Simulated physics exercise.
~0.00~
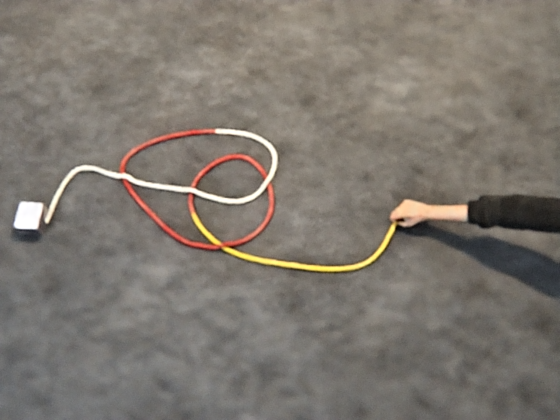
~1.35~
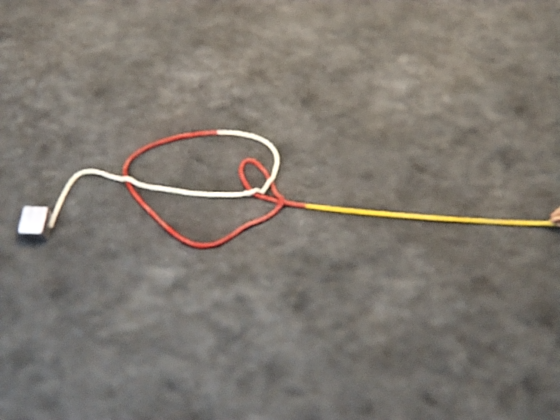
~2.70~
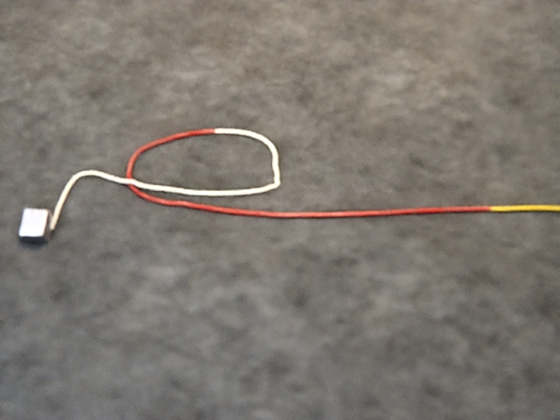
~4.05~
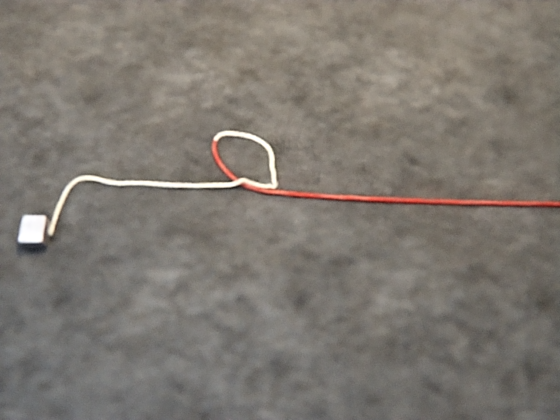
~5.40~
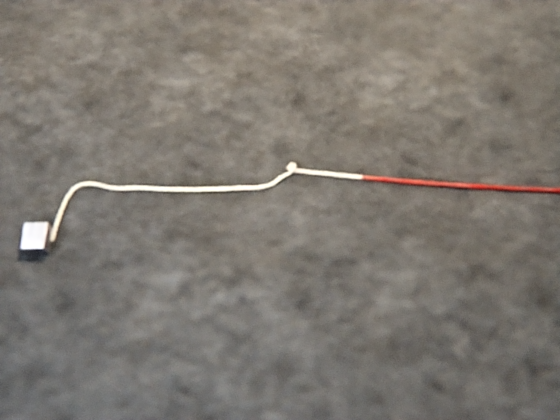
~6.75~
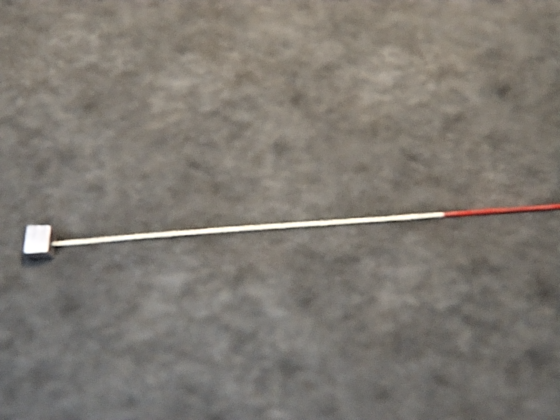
Hand pulling the yellow end of a looped white, red and yellow rope rightward, the loops shrinking until it runs straight.
